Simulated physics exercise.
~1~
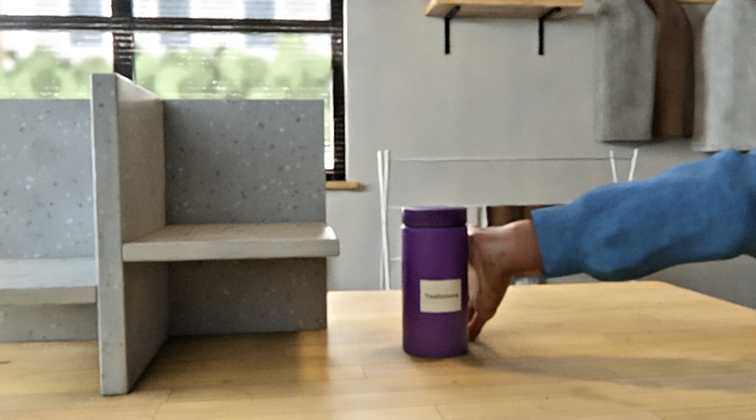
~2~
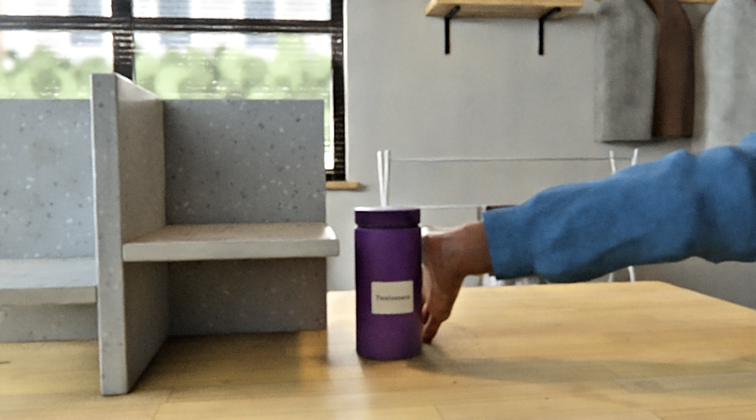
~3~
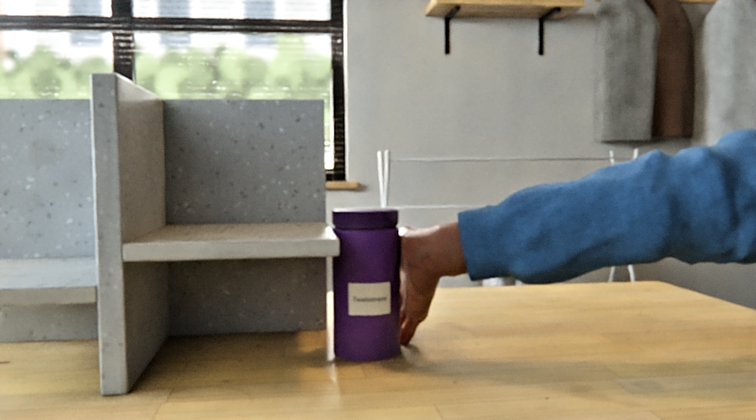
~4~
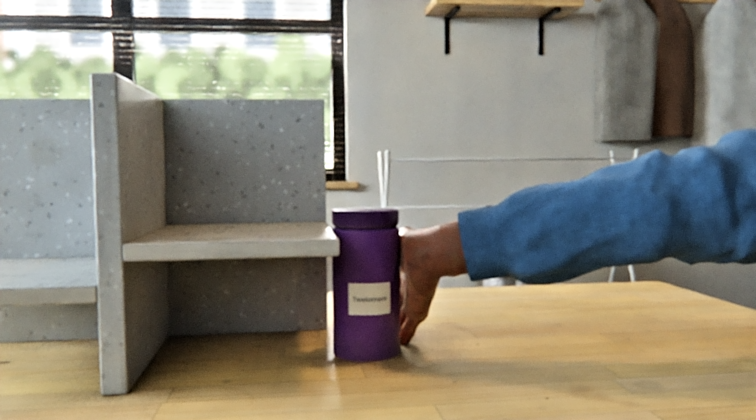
A purple jar with a pale label and a matching lid stands upright on a light wooden table, seen from the side at about table height. A hand in a blue sleeve reaches in from the right and rests against it, while a speckled grey shelf unit stands on the left before a window with blinds. The hand pushes the jar left across the tabletop towards the opening beneath the low shelf. The jar stays upright as it slides, then its top meets the shelf's edge. There it stops, still outside the opening, with the hand behind it and the shelf unmoved.
